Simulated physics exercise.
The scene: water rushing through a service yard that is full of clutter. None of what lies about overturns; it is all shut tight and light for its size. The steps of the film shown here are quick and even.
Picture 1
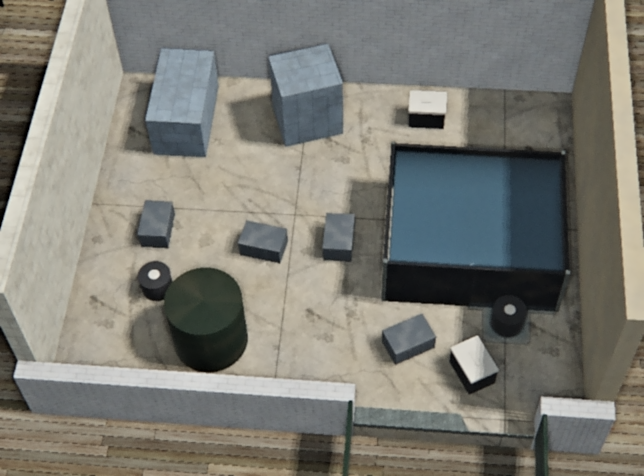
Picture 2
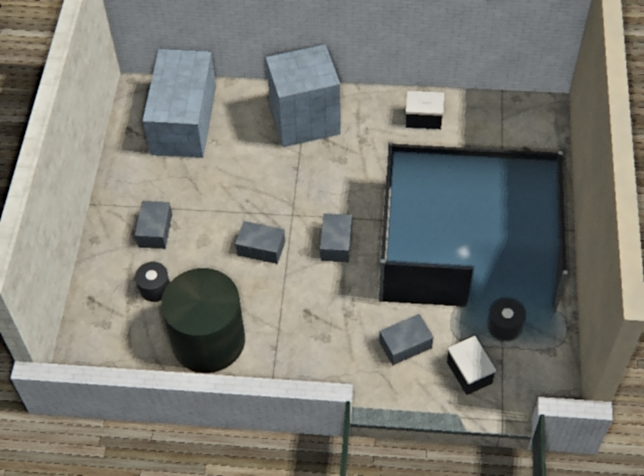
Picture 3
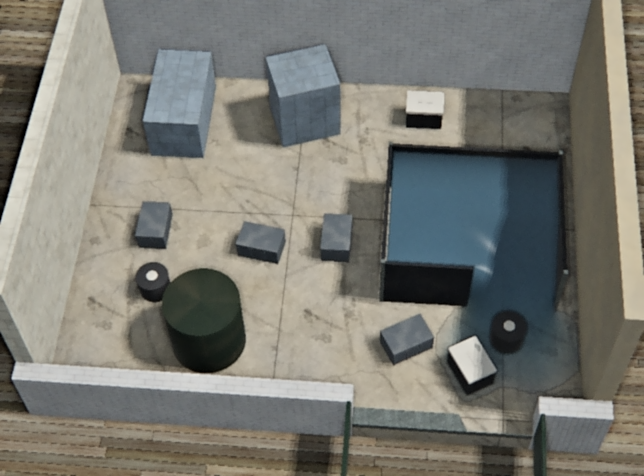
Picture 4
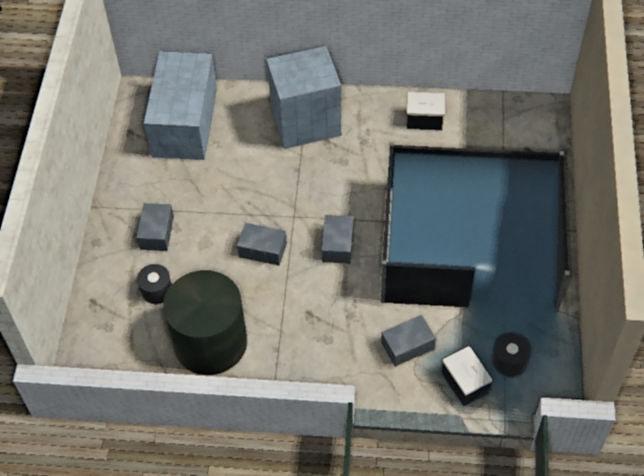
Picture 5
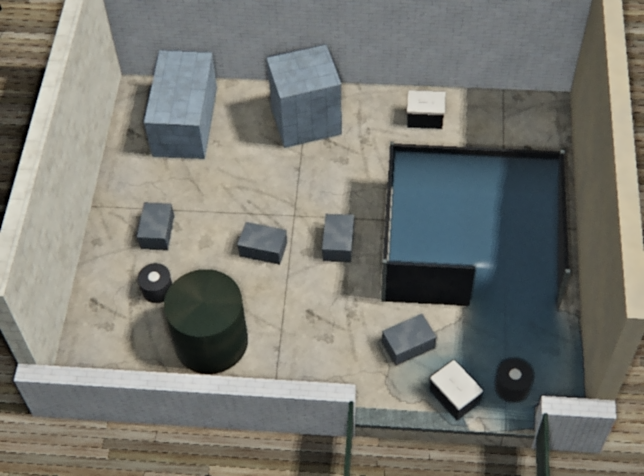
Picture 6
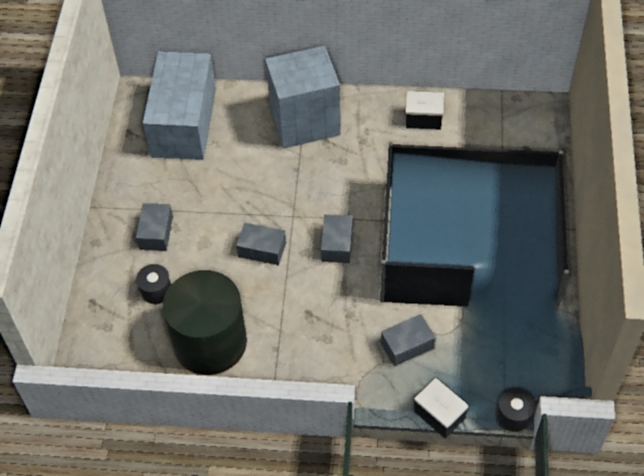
Water spilling from a dark-walled pool through an opening in its front, carrying a dark tub and white-topped box toward the viewer.
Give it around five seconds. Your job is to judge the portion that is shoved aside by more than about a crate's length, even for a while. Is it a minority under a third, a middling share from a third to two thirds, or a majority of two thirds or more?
Low band.
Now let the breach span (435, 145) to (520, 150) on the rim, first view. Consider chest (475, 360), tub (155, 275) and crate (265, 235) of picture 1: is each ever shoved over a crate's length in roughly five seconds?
In turn: Stayed short, stayed short, cleared that distance.
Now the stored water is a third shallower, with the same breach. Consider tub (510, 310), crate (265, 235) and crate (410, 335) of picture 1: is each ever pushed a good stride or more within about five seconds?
First one reached the mark, second one stopped before it, third one stopped before it.
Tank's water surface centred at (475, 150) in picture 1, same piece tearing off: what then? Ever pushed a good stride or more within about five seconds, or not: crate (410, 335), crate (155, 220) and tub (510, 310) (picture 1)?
The three, one by one: Past that mark, short of that and past that mark.
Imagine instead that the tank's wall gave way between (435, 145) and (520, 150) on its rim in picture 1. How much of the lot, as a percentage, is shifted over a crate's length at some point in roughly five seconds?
Estimate: Some 40 per cent.
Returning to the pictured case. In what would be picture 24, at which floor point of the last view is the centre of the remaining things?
The average sits close to (291, 245).
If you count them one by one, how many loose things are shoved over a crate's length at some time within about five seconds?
2.
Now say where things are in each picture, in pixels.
In the first picture, a tub at (510, 310) rests on the ground; a chest at (475, 358) rests on the ground; 0 of 8 have shifted.
In the second picture, a tub at (508, 313) rests on the ground, close to its start; a chest at (472, 359) rests on the ground; 1 of 8 have shifted.
In the third picture, a tub at (509, 326), afloat, close to its start; a chest at (473, 359) rests on the ground; 1 of 8 have shifted.
In the fourth picture, a tub at (512, 349) floats, a stride from its start; a chest at (468, 370), on the bottom, close to its start; 2 of 8 have shifted.
In the fifth picture, a tub at (515, 374), afloat, a stride from its start; a chest at (457, 384) rests on the ground, a stride from its start; 2 of 8 have shifted.
In the sixth picture, a tub at (517, 404), afloat, a stride from its start; a chest at (442, 402) rests on the ground, a stride from its start; 2 of 8 have shifted.
A moment on, 2 of 8 are well off their spots; 0 afloat.
Next, 2 of 8 are well off their spots; 0 afloat.
Later, 2 of 8 are well off their spots; 0 afloat.
In the end, 2 of 8 are well off their spots, and 2 have been at some point; 0 afloat.
